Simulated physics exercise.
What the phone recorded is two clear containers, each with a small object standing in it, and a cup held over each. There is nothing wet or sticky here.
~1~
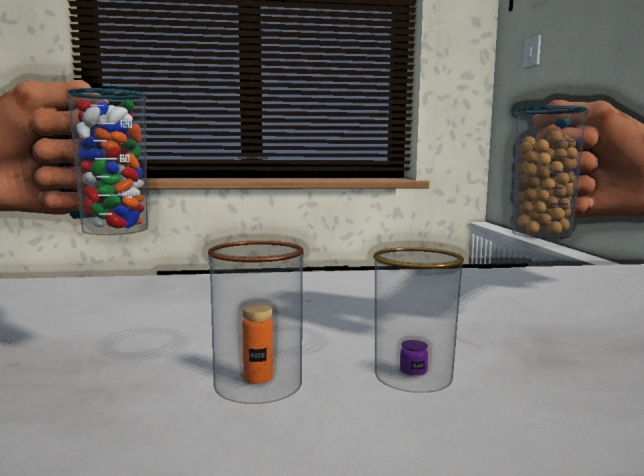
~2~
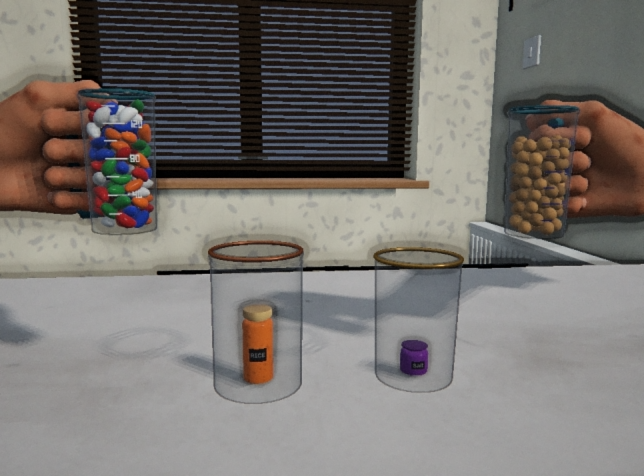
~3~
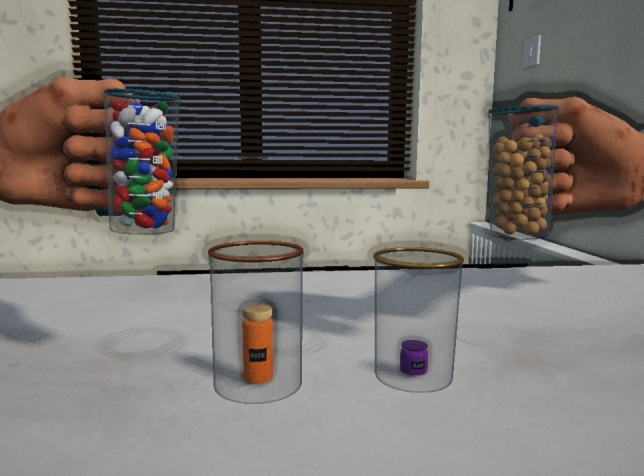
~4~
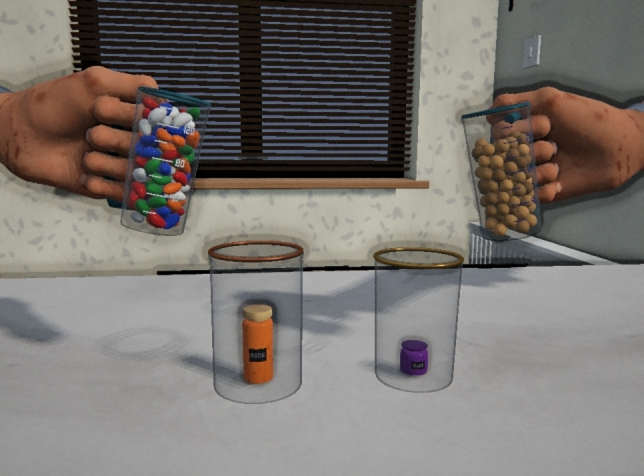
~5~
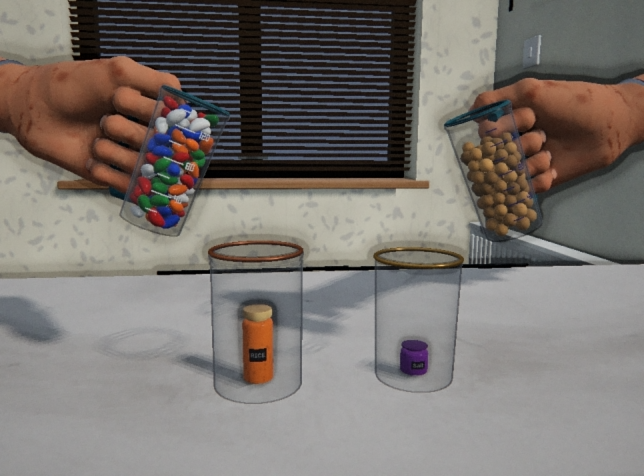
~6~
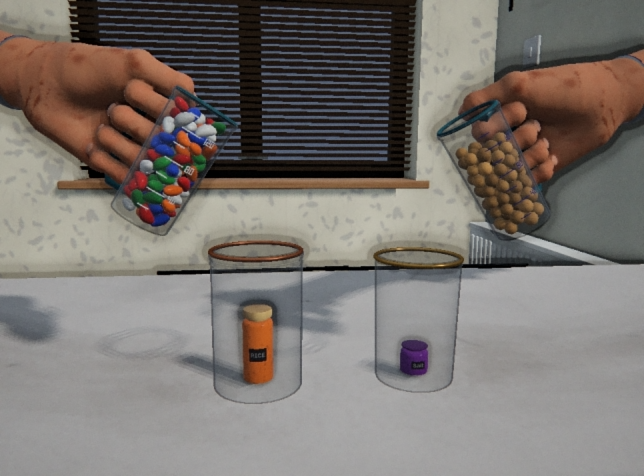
Two hands reach in from the left and right edges, each holding a clear cup above a pale tabletop, seen from the front with a dark-blinded window behind. The left cup holds multicoloured jelly beans and the right one round tan beads, while two clear containers below hold an orange canister and a smaller purple one. The hands move the cups inward, then tilt them toward each other, the camera staying still.
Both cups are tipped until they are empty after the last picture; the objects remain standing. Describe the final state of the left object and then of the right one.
Left object - top still visible. Right object - completely covered.
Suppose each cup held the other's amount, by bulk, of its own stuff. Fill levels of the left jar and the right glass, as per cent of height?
Left: Roughly 50 per cent. Right: Roughly 50 per cent.
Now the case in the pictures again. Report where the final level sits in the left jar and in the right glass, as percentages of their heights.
The left one comes to around 50, the right one to 45.
Then, 0.64 s past the last view, left jar empty, all of its cupful still in the cup; right glass empty, all of its cupful still in the cup.
Then, 1.21 s past the last view, left jar nearly empty, most of its cupful still in the cup; right glass a quarter full, about half of its cupful still in the cup.
Then, 1.69 s past the last view, left jar a third full, none of its cupful still in the cup; right glass a third full, none of its cupful still in the cup.
Finally, left jar half full (surface near (257, 317)), nothing beside it; right glass half full (surface near (416, 321)), nothing beside it; the left thing is still showing; the right thing is covered.
